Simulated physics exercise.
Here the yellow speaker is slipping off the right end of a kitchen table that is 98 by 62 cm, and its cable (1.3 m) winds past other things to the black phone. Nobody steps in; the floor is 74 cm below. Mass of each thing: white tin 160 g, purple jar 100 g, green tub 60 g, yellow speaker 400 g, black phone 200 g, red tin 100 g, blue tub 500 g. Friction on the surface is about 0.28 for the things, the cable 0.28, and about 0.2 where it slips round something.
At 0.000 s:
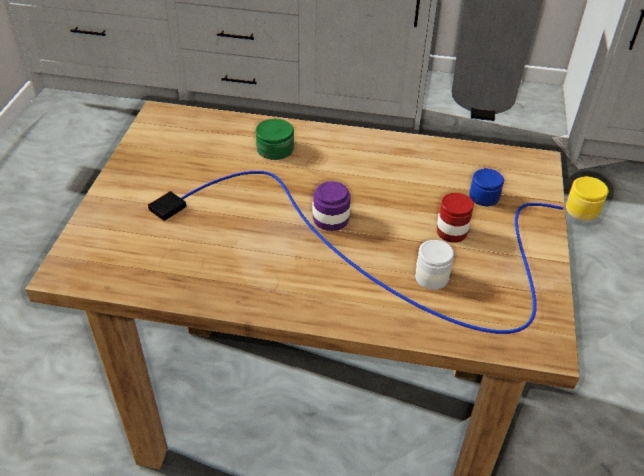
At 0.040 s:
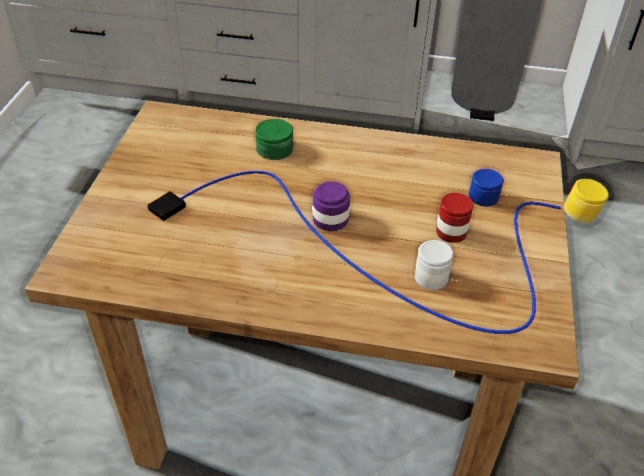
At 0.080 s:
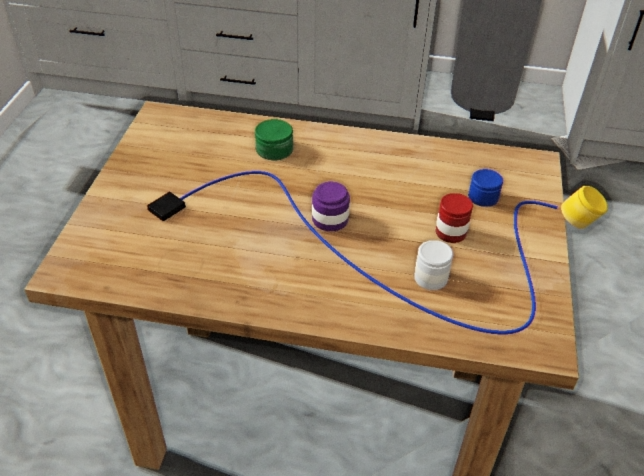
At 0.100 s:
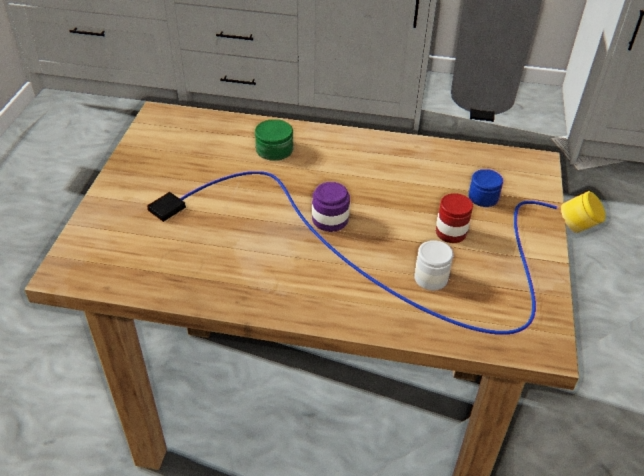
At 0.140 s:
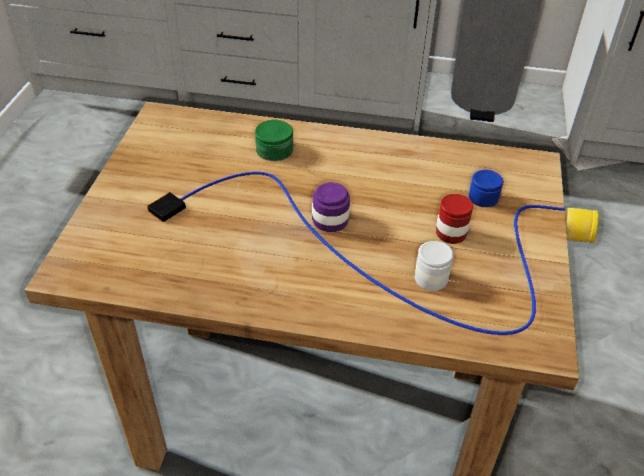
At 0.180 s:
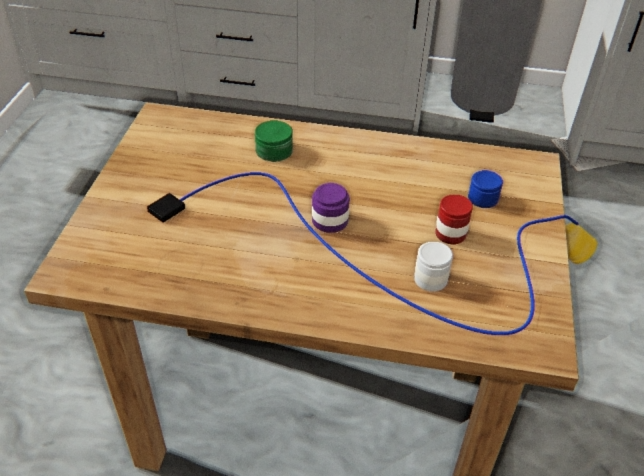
Yellow speaker on a blue cable tilting over and sinking beside a wooden table's right edge, the other containers staying in place.
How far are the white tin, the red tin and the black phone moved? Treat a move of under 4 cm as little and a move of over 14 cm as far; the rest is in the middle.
In order: The white tin goes far; the red tin sits in the middle; the black phone goes far.
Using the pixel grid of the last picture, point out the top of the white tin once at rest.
It comes to rest at roughly (441, 192).
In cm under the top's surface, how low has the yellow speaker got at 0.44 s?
I'd say close to 65 centimetres below.
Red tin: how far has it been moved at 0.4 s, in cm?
Displacement: Approx. 0 cm.
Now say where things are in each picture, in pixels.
In the first picture, shows, white tin (437, 251); red tin (458, 203); black phone (167, 203); cable runs through (517, 218) (534, 315) (407, 299) (239, 174).
In the second picture, shows, yellow speaker (590, 189); cable runs through (516, 218) (406, 299) (239, 174).
In the third picture, shows, yellow speaker (584, 207); cable runs through (516, 219) (406, 300) (239, 174).
In the fourth picture, shows, yellow speaker (583, 212); cable runs through (516, 219) (406, 300) (239, 175).
In the fifth picture, shows, yellow speaker (581, 225); cable runs through (516, 219) (406, 300) (239, 175).
In the sixth picture, shows, white tin (436, 253); red tin (457, 204); black phone (166, 205); cable runs through (531, 223) (531, 316) (406, 301) (238, 176).
After 0.4 s, the cable's tail end at (203, 230); black phone 7 cm off its start, white tin 6 cm off its start, yellow speaker over the edge.
After 0.7 s, the cable's tail end at (436, 277); black phone 56 cm off its start, white tin 17 cm off its start, red tin 8 cm off its start.
After 0.9 s, the cable's tail end at (623, 355); black phone over the edge, white tin 17 cm off its start at (441, 192), red tin 8 cm off its start at (466, 179).
After 1.2 s, the cable has left the top; black phone over the edge, white tin 17 cm off its start, red tin 8 cm off its start.
After 2.4 s, the cable has left the top; black phone over the edge, white tin 17 cm off its start at (441, 192), red tin 8 cm off its start at (466, 179), yellow speaker over the edge.
